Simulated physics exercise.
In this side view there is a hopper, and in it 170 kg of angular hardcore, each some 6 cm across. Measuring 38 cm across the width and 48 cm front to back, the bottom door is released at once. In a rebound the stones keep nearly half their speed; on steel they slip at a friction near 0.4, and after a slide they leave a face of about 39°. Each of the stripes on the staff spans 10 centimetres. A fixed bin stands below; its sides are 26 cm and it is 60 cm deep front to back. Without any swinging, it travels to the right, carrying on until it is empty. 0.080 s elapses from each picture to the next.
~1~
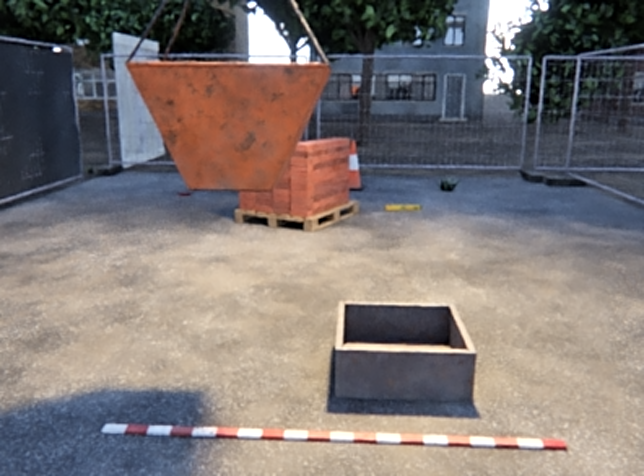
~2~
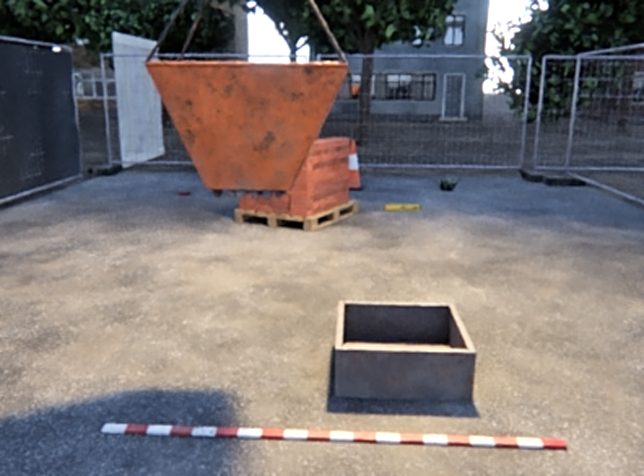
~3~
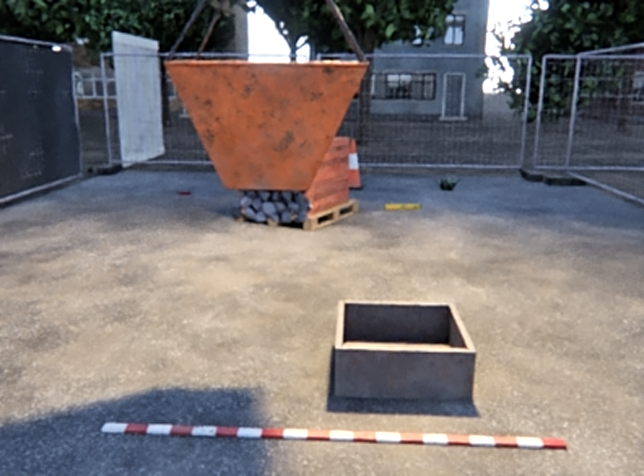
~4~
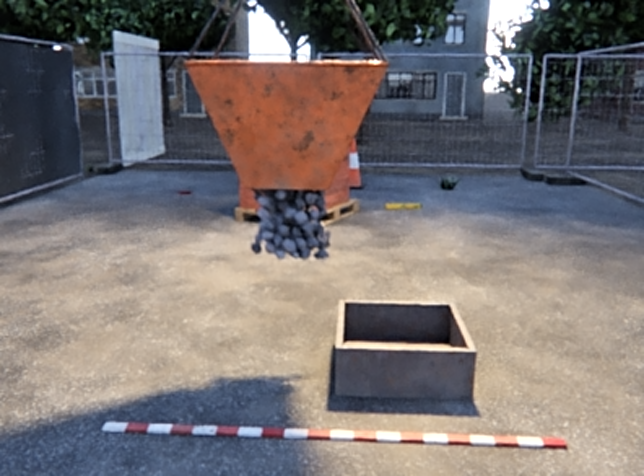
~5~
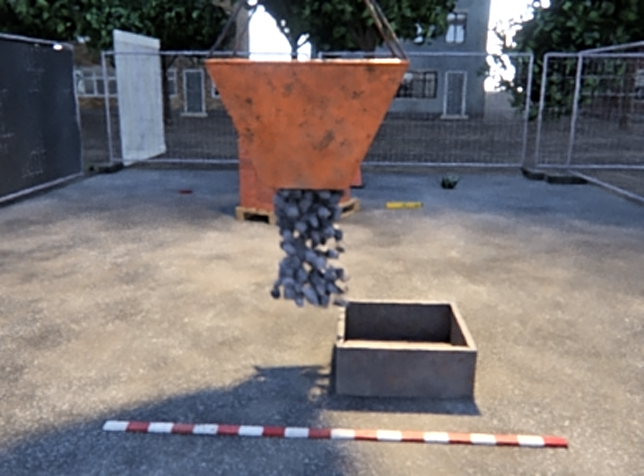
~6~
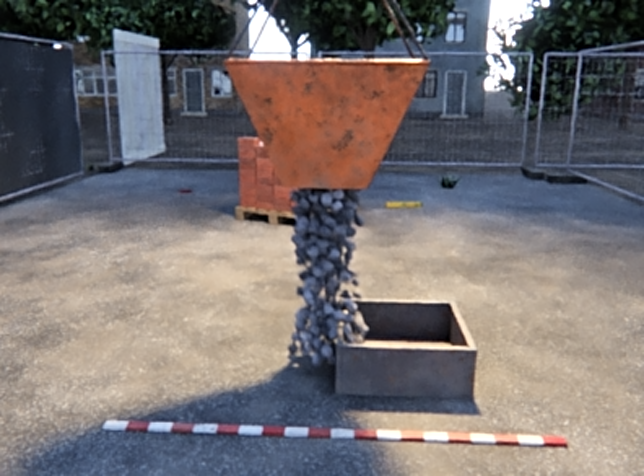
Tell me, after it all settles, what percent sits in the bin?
I'd put it at about 71 percent.
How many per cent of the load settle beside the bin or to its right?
Roughly 10 in every hundred.
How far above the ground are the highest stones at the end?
Roughly 38 centimetres.
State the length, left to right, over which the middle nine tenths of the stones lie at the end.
It spans roughly 110 centimetres.
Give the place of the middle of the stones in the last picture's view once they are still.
(399, 346).
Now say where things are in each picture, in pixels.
The outlet is at (229, 179); nothing has dropped yet, in the first picture.
The outlet is at (248, 179); 5 % is out, in the second picture.
The outlet is at (267, 179); 14 % is out, the lowest stones still above the rim at (288, 213), 85 cm up, in the third picture.
The outlet is at (286, 178); 24 % is out, the lowest stones still above the rim at (307, 249), 66 cm up, in the fourth picture.
The outlet is at (306, 178); 37 % is out, the lowest stones still above the rim at (326, 295), 41 cm up, in the fifth picture.
The outlet is at (325, 177); 50 % is out, the lowest stones still above the rim at (334, 314), 29 cm up, in the sixth picture.
Then, 0.3 s after the last picture, 6 % in the hopper, 20 % falling or lying left of the bin, 74 % falling or lying in the bin; the stones farthest right are at (449, 357).
Then, 0.7 s after the last picture, 0 % in the hopper, 20 % falling or lying left of the bin, 72 % falling or lying in the bin, 8 % falling or lying beside or right of the bin; the stones farthest right are at (542, 377).
Then, 1.3 s after the last picture, 0 % in the hopper, 20 % falling or lying left of the bin, 71 % falling or lying in the bin, 9 % falling or lying beside or right of the bin; the stones farthest right are at (641, 393).
Then, 2.2 s after the last picture, 0 % in the hopper, 20 % falling or lying left of the bin, 71 % falling or lying in the bin, 9 % falling or lying beside or right of the bin; the stones farthest right are at (643, 393).
Then, 4.1 s after the last picture, 0 % in the hopper, 20 % left of the bin, 71 % in the bin, 9 % beside or right of the bin; the stones farthest right are at (643, 393).
